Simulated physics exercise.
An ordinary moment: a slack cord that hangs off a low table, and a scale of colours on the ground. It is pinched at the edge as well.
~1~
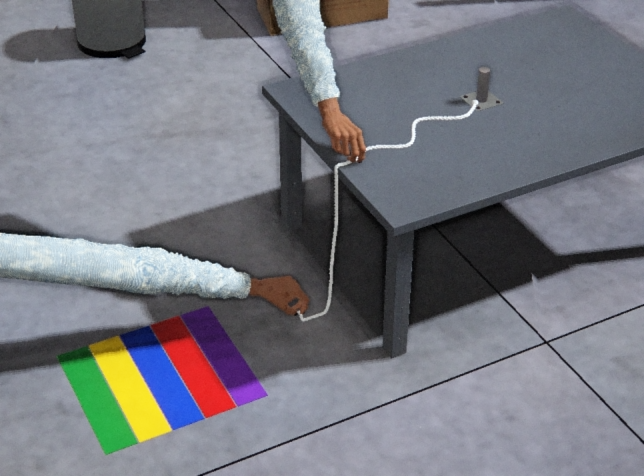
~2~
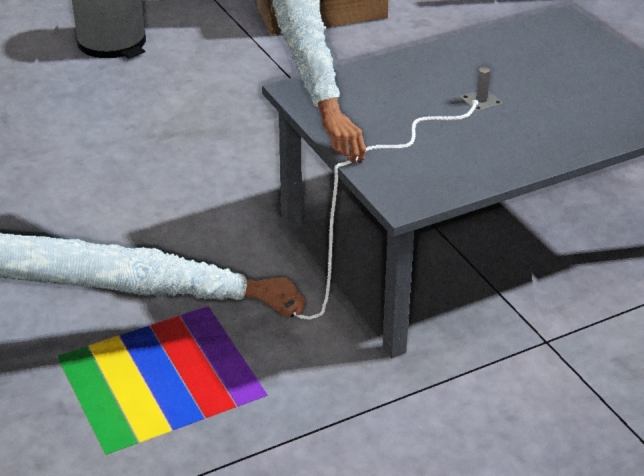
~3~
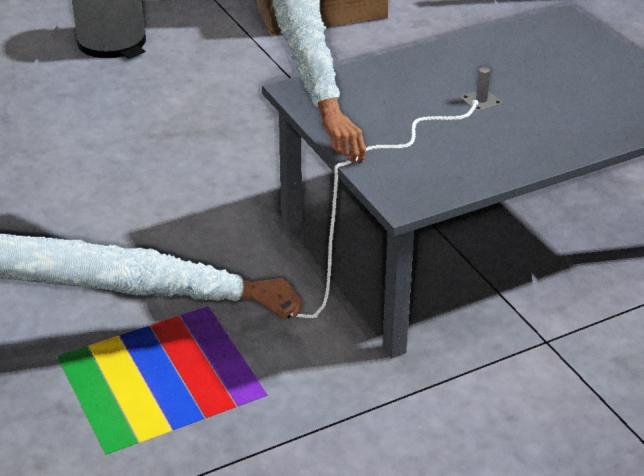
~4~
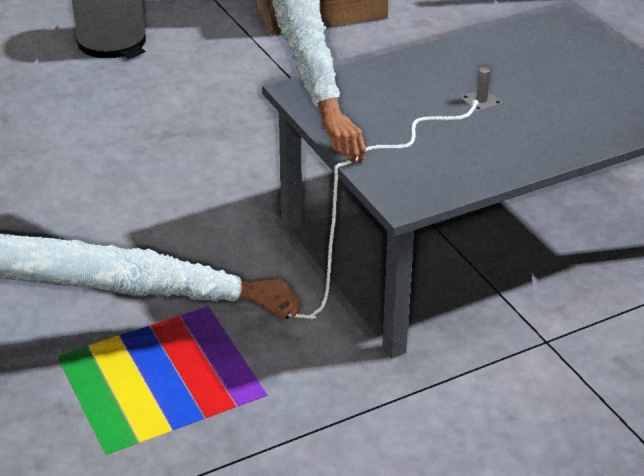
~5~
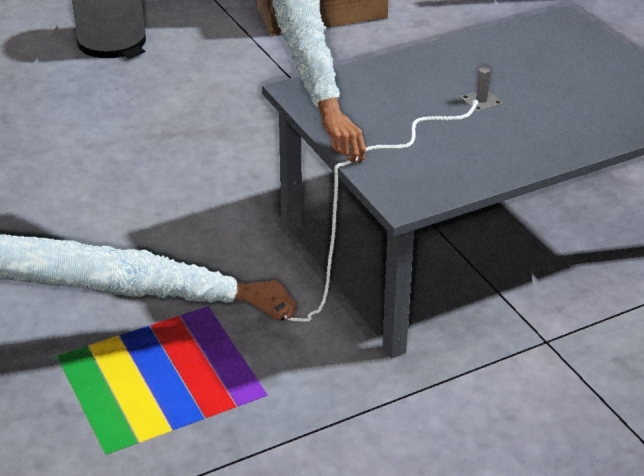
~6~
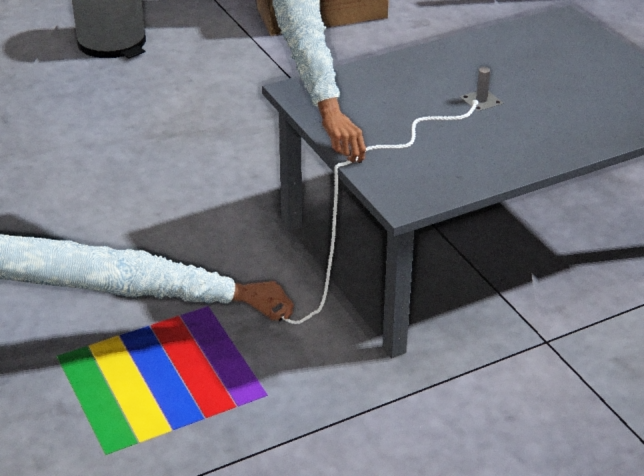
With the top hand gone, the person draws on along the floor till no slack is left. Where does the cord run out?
It halts on the blue strip.
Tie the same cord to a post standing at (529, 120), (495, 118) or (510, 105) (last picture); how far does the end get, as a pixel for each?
About (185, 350), (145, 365) and (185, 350).
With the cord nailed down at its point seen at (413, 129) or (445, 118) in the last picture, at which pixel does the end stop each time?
Near (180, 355) and (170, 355).
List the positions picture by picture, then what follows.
In the first picture, end (299, 312); purple (242, 384); red (210, 395); blue (178, 406); yellow (146, 418); green (112, 430).
In the second picture, end (295, 313); cord through (465, 116) (413, 129) (366, 150) (335, 191) (331, 247) (326, 299).
In the third picture, end (292, 314).
In the fourth picture, end (290, 315); cord through (465, 116) (413, 129) (366, 150) (335, 191) (330, 247) (325, 300).
In the fifth picture, end (285, 317).
In the sixth picture, end (283, 317); cord through (465, 116) (413, 129) (366, 150) (336, 191) (332, 247) (323, 300).
A little later, end near (228, 336); over purple.
Next, end near (185, 351); over red.
When it is tight, end near (160, 359); over blue. Over blue.
